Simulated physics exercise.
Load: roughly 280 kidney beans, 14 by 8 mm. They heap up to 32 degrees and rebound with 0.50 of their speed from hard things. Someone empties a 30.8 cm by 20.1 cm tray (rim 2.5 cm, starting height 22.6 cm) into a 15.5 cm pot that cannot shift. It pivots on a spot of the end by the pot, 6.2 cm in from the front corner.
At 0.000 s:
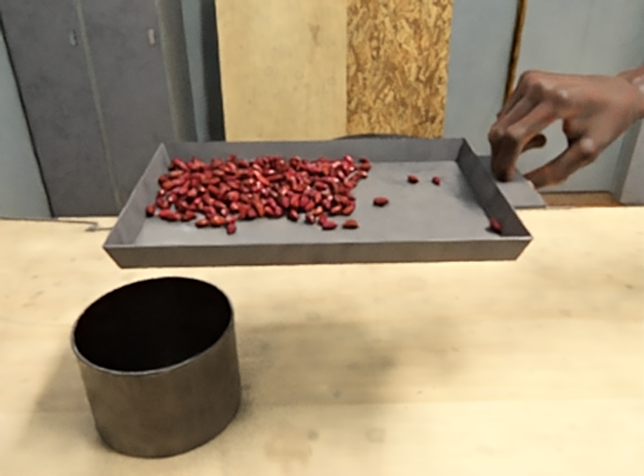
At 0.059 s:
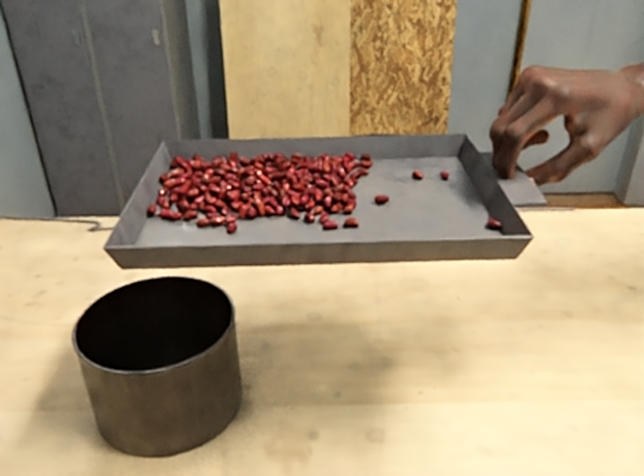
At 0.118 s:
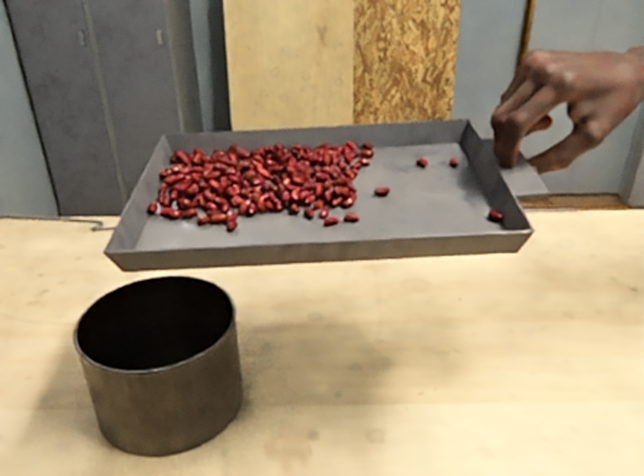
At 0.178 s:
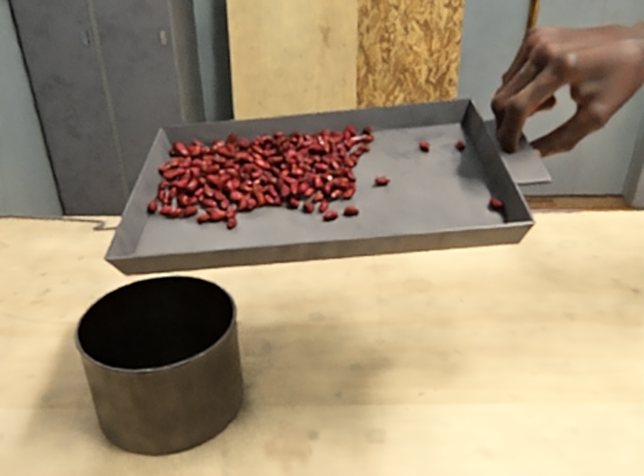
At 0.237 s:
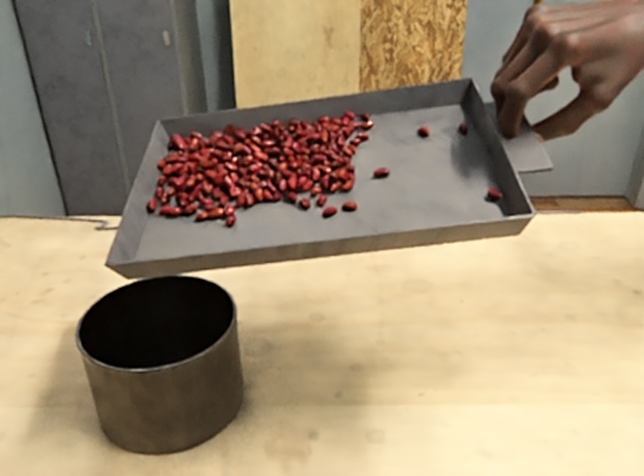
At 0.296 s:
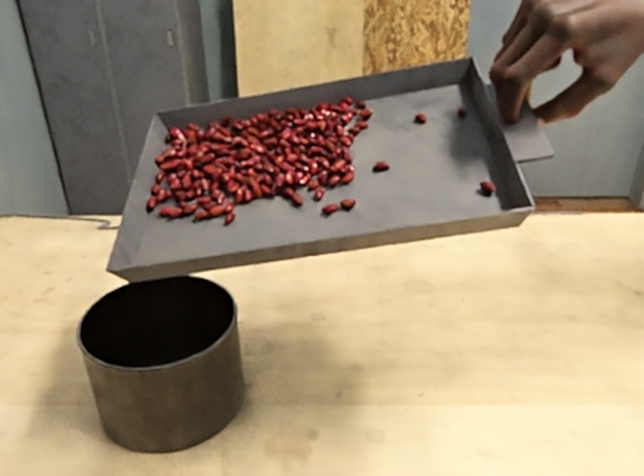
On a pale wooden tabletop, a hand gripped a shallow gray tray of red beans and raised its right end, tilting it down toward the left above a round, dark metal pot.
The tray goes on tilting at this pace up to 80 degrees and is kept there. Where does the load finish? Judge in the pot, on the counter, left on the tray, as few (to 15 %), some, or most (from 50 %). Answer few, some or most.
Pot few, counter most, tray few.
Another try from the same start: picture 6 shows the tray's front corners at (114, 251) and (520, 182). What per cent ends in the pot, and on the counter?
Pot 20, counter 75.
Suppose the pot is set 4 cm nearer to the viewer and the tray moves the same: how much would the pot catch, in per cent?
Then about 60 per cent.
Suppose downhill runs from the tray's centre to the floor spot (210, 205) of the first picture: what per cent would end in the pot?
About 35 per cent.
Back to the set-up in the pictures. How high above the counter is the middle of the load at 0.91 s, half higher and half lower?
About 22 cm.
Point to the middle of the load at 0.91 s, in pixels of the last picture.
At about (159, 270).
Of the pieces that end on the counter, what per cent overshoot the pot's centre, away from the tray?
Roughly 60 per cent.
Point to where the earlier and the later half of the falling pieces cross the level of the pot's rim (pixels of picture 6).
At about (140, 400), then at (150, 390).
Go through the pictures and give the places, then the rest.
The first frame shows tray tilt 0 degrees, front corners at (115, 241) and (521, 233); middle of the pieces at (262, 181); pot at (155, 319).
The second frame shows tray tilt 1 degrees, front corners at (116, 242) and (521, 232); middle of the pieces at (263, 179).
The third frame shows tray tilt 5 degrees, front corners at (116, 246) and (522, 226), lowest corner left front; middle of the pieces at (263, 173).
The fourth frame shows tray tilt 9 degrees, front corners at (116, 252) and (522, 217), lowest corner left front; middle of the pieces at (262, 165).
The fifth frame shows tray tilt 14 degrees, front corners at (116, 257) and (522, 210), lowest corner left front; middle of the pieces at (260, 157).
The sixth frame shows tray tilt 19 degrees, front corners at (117, 262) and (521, 202), lowest corner left front; middle of the pieces at (257, 150); pot at (159, 316). The tray's pace is about 80 degrees a second.
After 0.66 s, tilt 48 degrees; the tray holds 100 %, the pot 0 %.
After 0.91 s, tilt 68 degrees; the tray holds 75 %, the pot 0 %.
Then, at 1.26 s, tilt 80 degrees; the tray holds 20 %, the pot 5 %.
In the end, at 2.7 s, pot 5 %, counter 90 %, tray 5 %.
